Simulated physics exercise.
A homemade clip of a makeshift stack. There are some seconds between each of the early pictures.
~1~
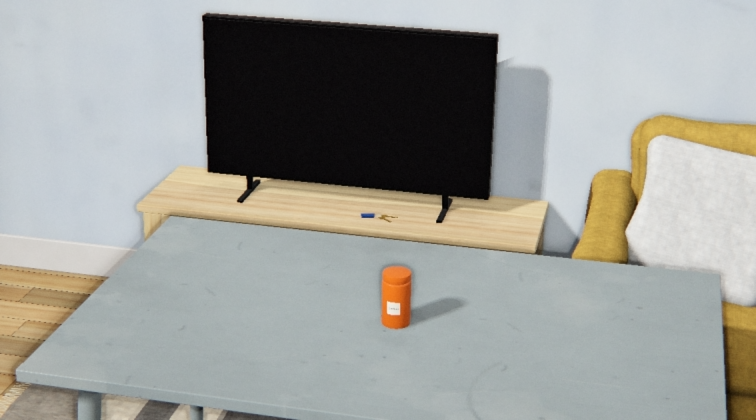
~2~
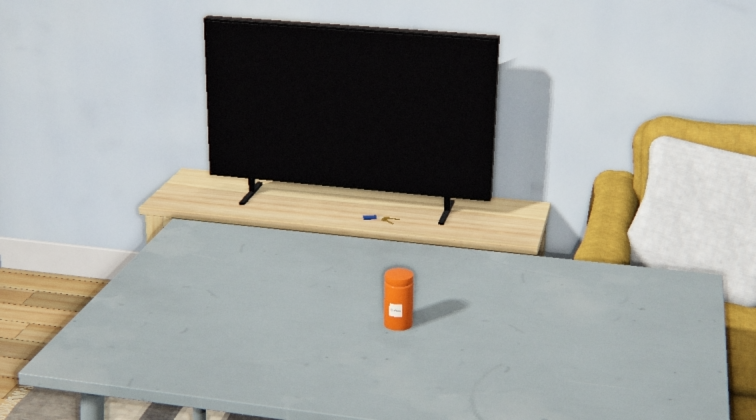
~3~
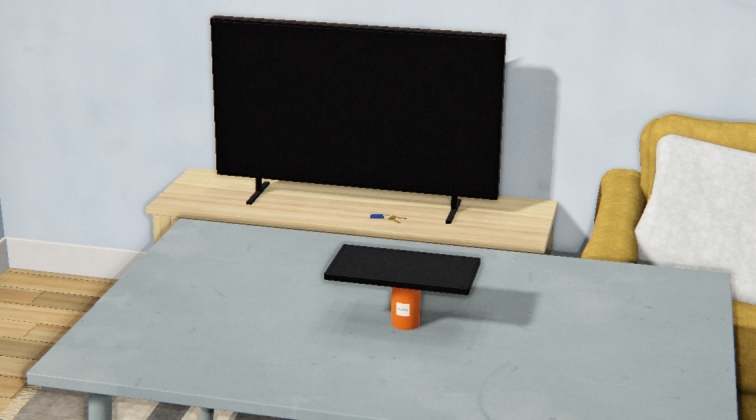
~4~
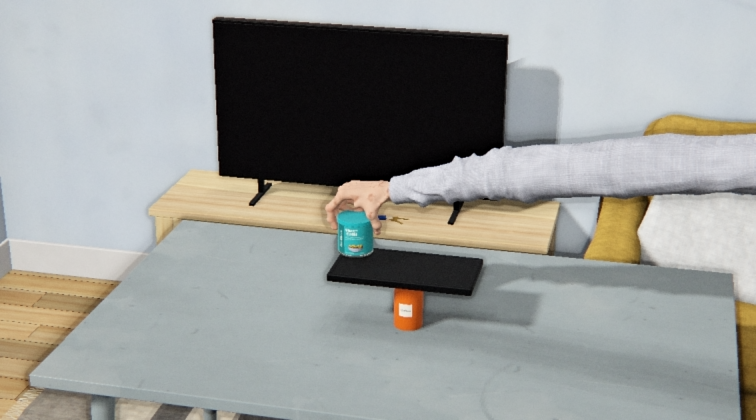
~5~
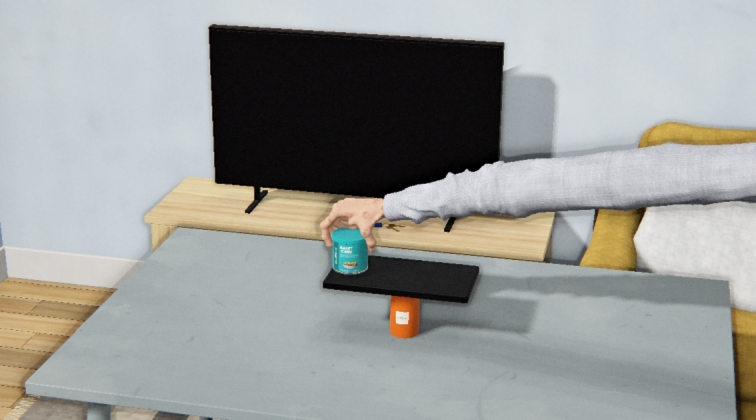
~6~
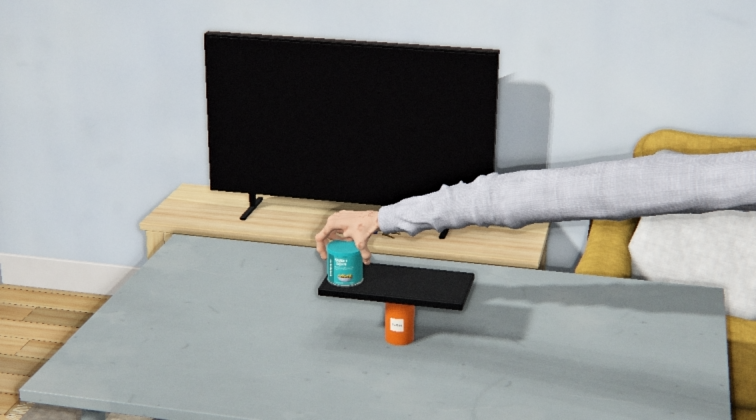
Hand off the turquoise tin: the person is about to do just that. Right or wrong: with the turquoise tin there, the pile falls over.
Right, it falls over.
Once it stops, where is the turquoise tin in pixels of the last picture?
About (239, 342).
Then, 0.30 s later than the last frame, turquoise tin now fallen; black lid tilted by 48°.
Then, 0.50 s later than the last frame, black lid tilted by 70°.
Then, 0.80 s later than the last frame, black lid now fallen.
Then, 1.40 s later than the last frame, things are still on the move.
When it is over, fallen, turquoise tin and black lid; orange jar as before. End places, in pixels of the last picture, turquoise tin near (239, 342). The stack gives way.
